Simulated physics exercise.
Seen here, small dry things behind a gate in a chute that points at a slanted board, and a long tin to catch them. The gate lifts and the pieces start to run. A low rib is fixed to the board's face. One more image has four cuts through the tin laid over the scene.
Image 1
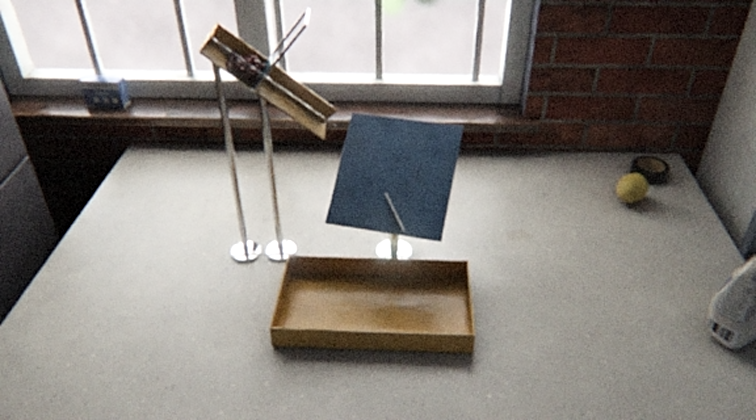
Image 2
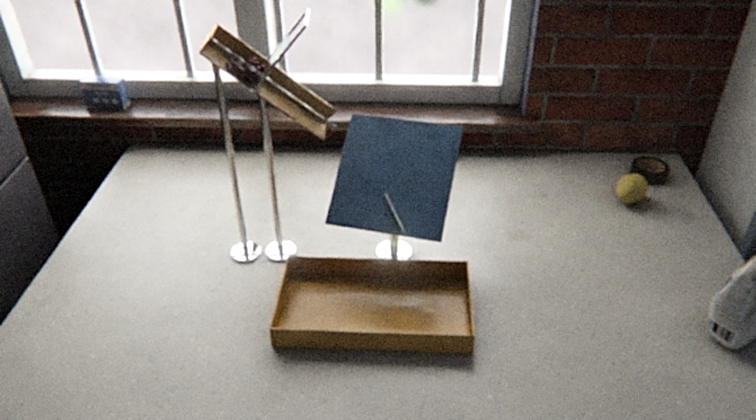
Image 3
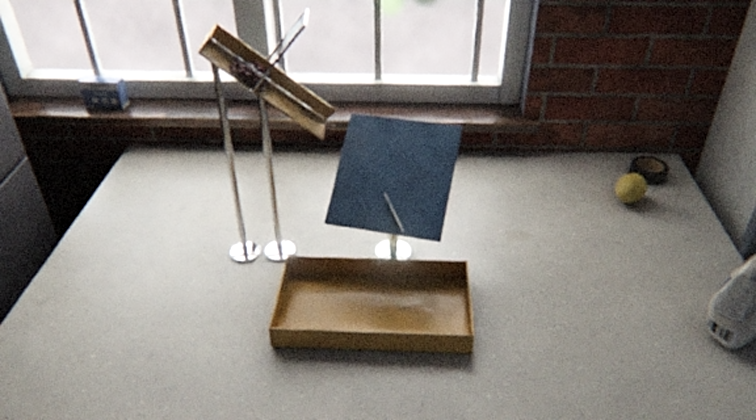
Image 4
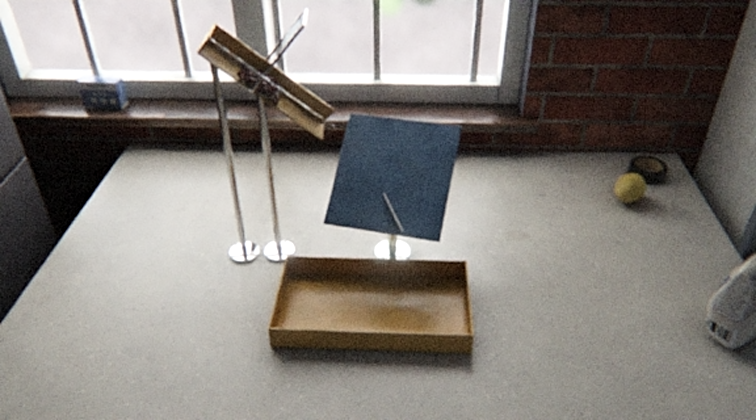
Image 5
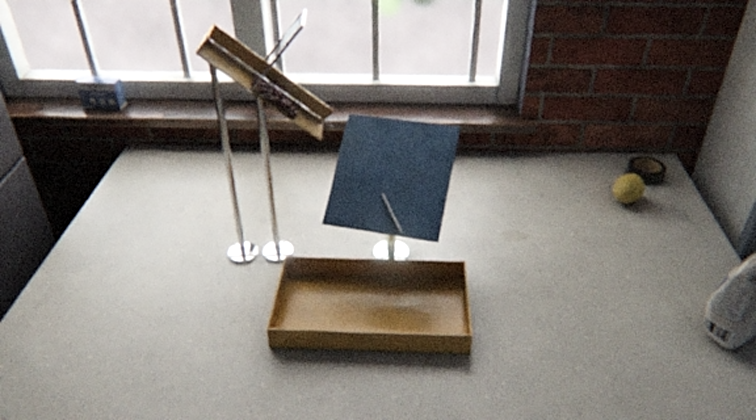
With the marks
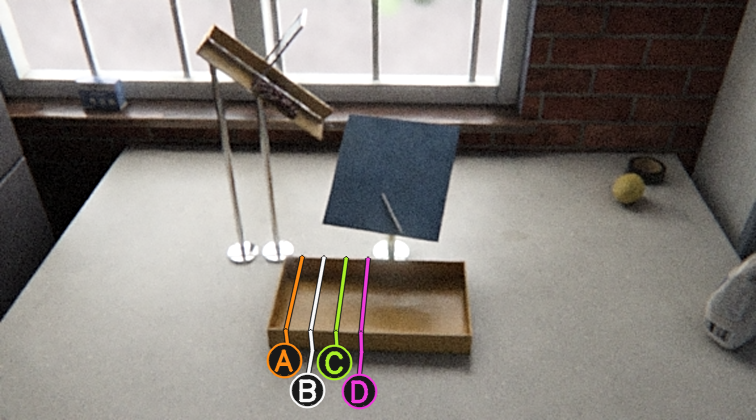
On a pale tabletop by a barred window and brick wall, a raised, sloping chute stands over a tilted dark blue board and an empty tan tin. A small cluster of dark reddish pieces sits partway up the chute, then slides a short way down to the right inside it.
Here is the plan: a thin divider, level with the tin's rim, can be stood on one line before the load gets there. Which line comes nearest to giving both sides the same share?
Go for D.
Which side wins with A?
More lands on the right.
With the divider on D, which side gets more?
The right side.
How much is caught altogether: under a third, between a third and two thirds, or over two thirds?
About that: Over two thirds.
On the marked copy, line A crosses the front rim at (286, 329); line B crosses the front rim at (310, 330); line C crosses the front rim at (336, 331); line D crosses the front rim at (361, 332).
With A, of what is caught, none at all on the left of the divider, the whole lot on the right.
With B, of what is caught, only a few on the left of the divider, all but a few on the right.
With C, of what is caught, a small share on the left of the divider, the bulk on the right.
With D, of what is caught, close to a third on the left of the divider, close to two thirds on the right.
